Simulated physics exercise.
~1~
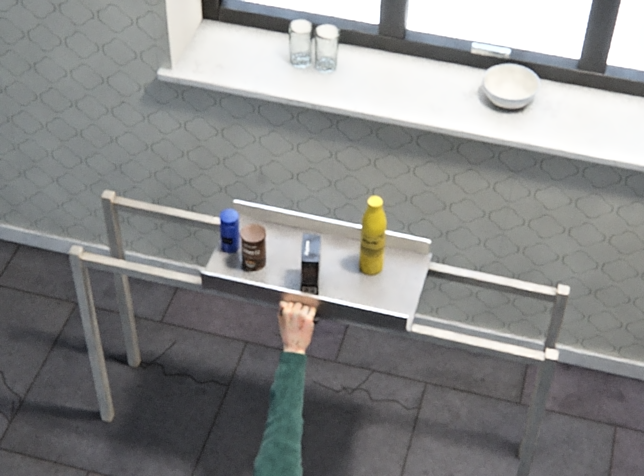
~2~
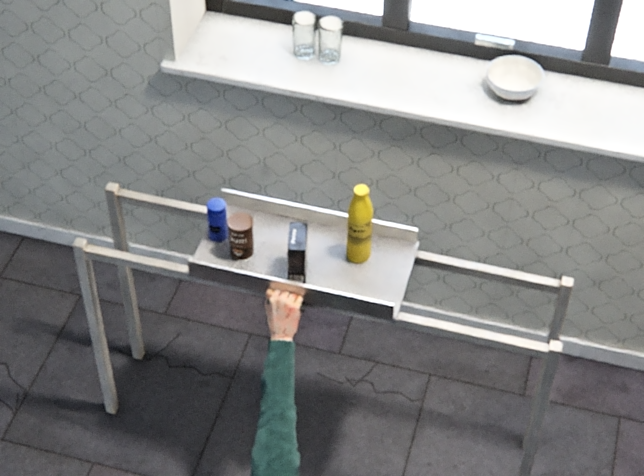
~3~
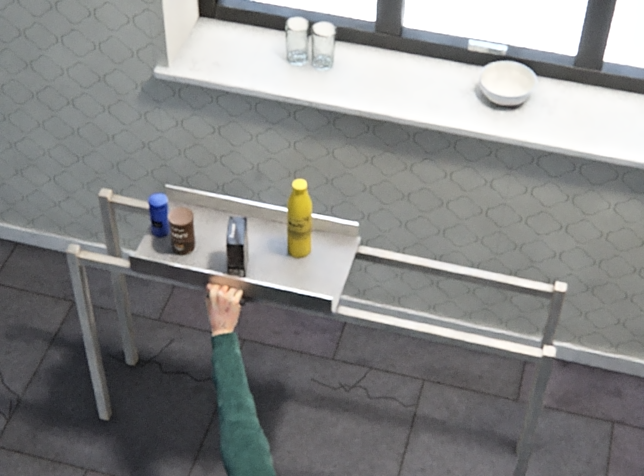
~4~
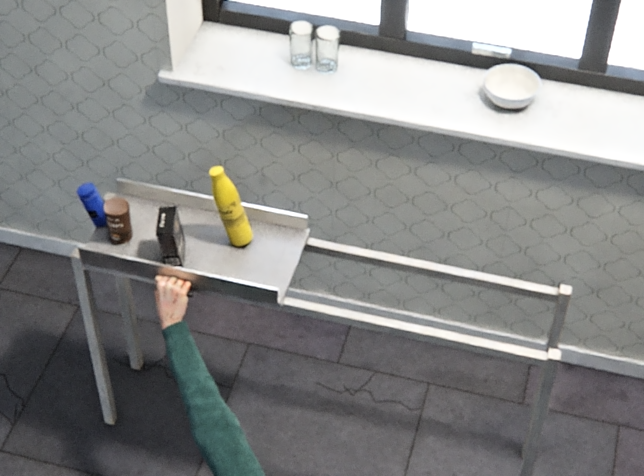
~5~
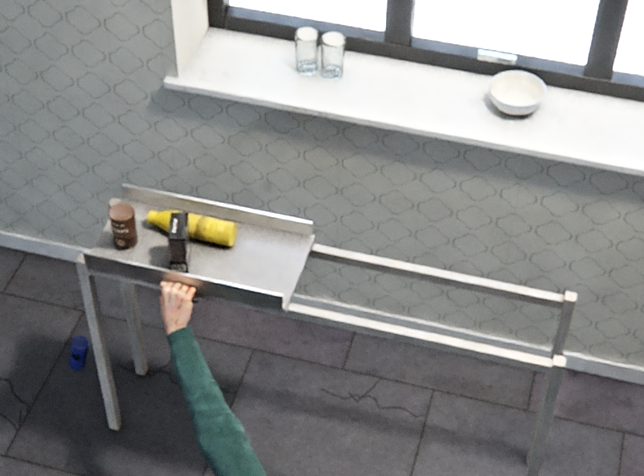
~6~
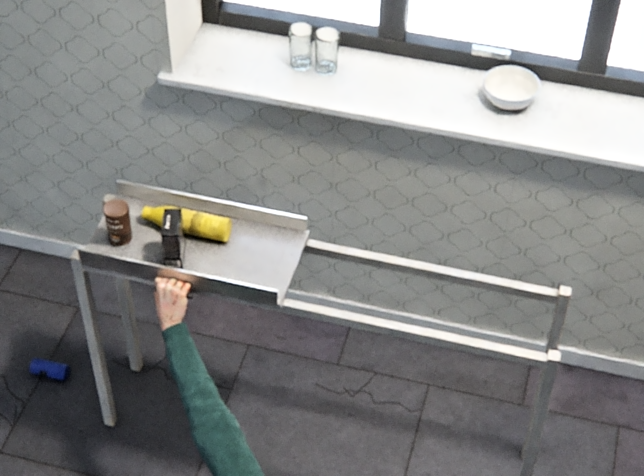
A hand in a green sleeve holds the front edge of a metal tray on pale rails, seen from above in a room with grey patterned walls, a dark tiled floor and a white windowsill holding two glasses and a bowl. On the tray, from left to right, stand a blue shaker, a brown tin, a black packet and a yellow bottle. The hand moves the tray left, slowly and then faster, to the end of the rails, where the shaker and bottle lean left. The bottle topples onto its side, and the shaker drops off the left end to the floor. It ends lying there, while the tin and packet remain upright.
